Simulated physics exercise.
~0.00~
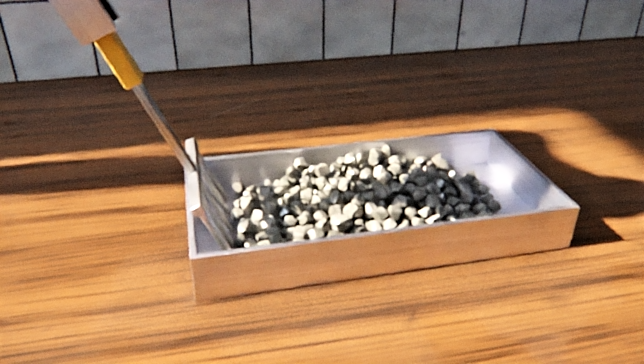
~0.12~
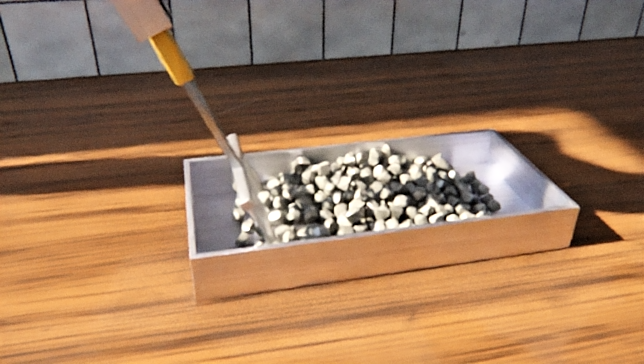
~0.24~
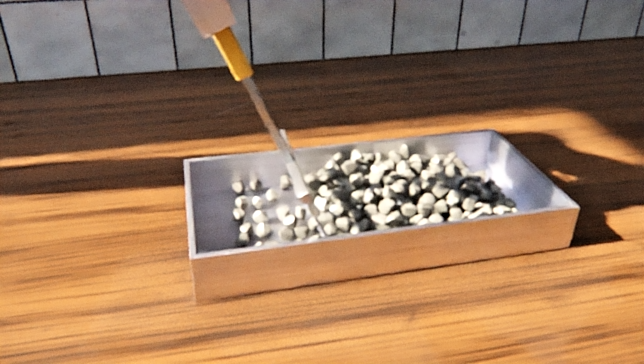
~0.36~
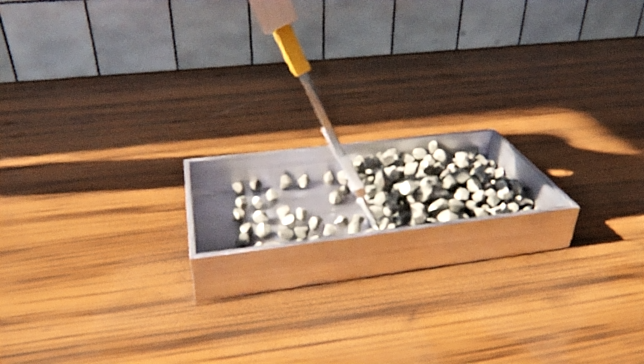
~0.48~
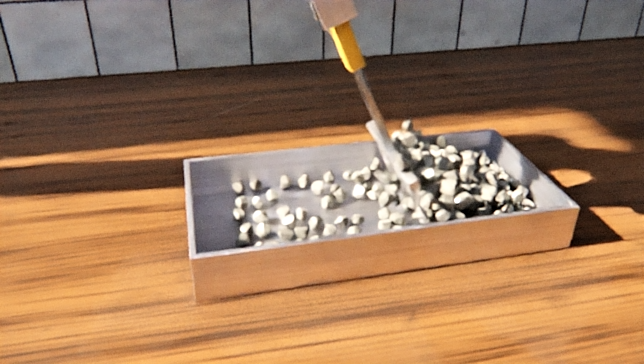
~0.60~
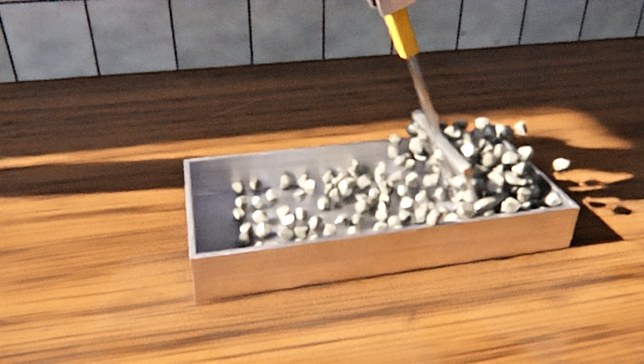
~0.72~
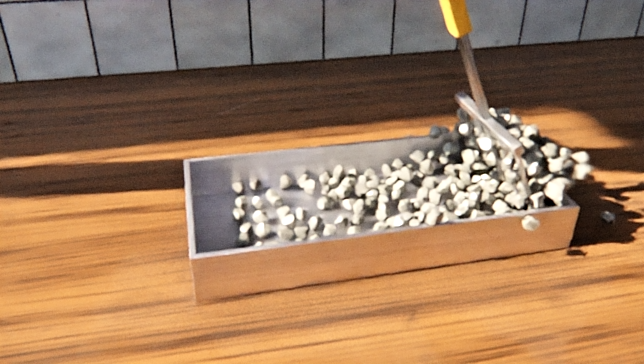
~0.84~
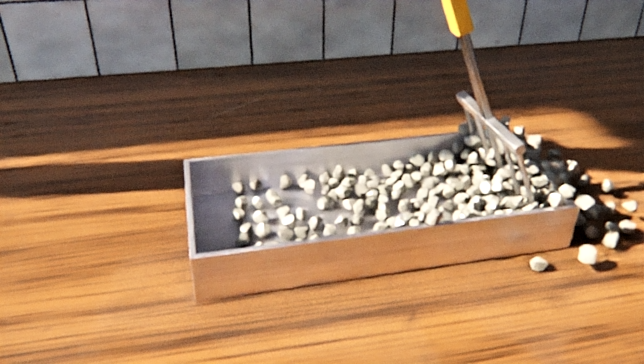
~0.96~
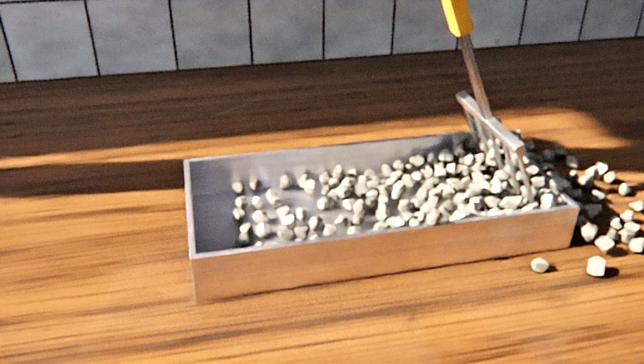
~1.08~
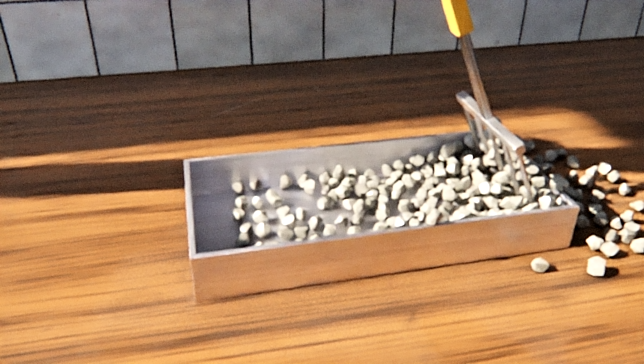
A robotic gripper dragged a metal comb rightward through pale and dark pebbles in a shallow tin on a wooden table, piling them toward the far right end until some spilled over and scattered on the table, though most stayed inside.
